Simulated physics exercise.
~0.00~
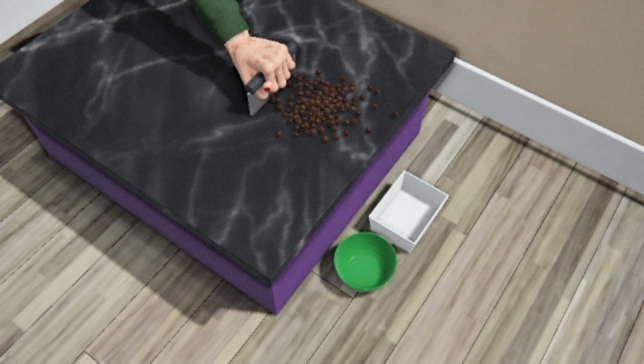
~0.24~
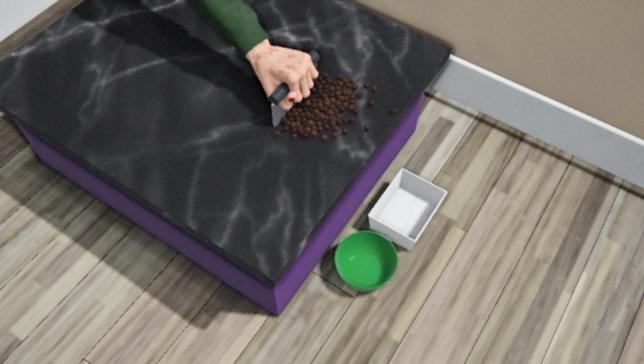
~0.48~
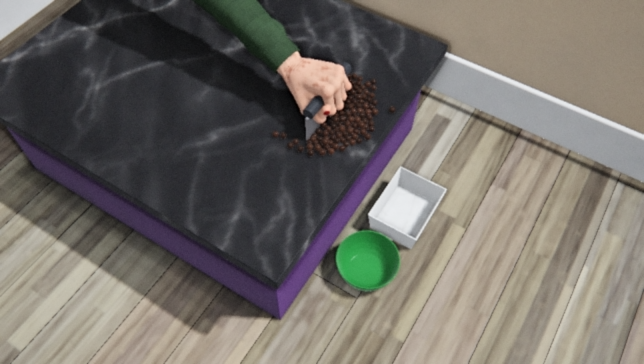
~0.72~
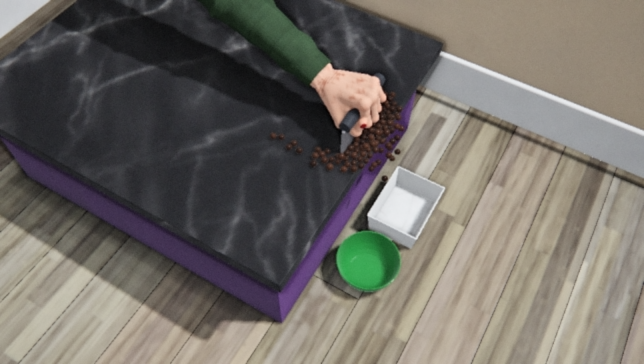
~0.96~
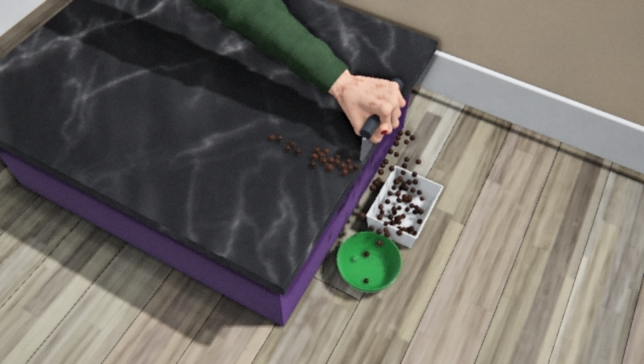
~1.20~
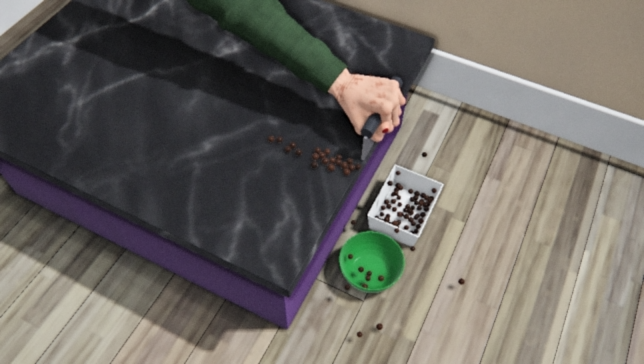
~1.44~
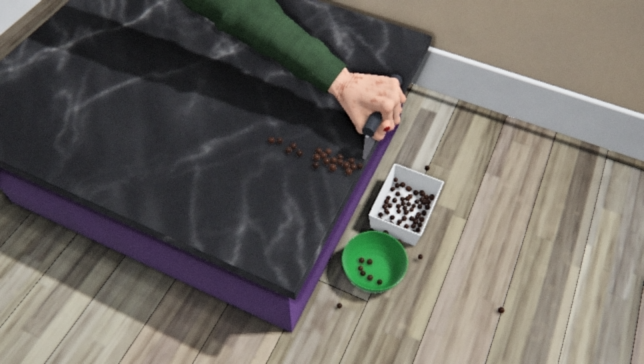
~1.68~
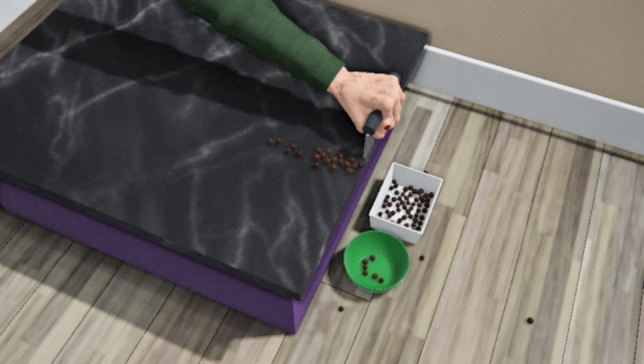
A hand in a green sleeve pushed a pile of small chocolate balls rightward across a black marble top with a scraper, stopping at the edge; many dropped into the white tin, a few into the green bowl or onto the floor, and some stayed on top.
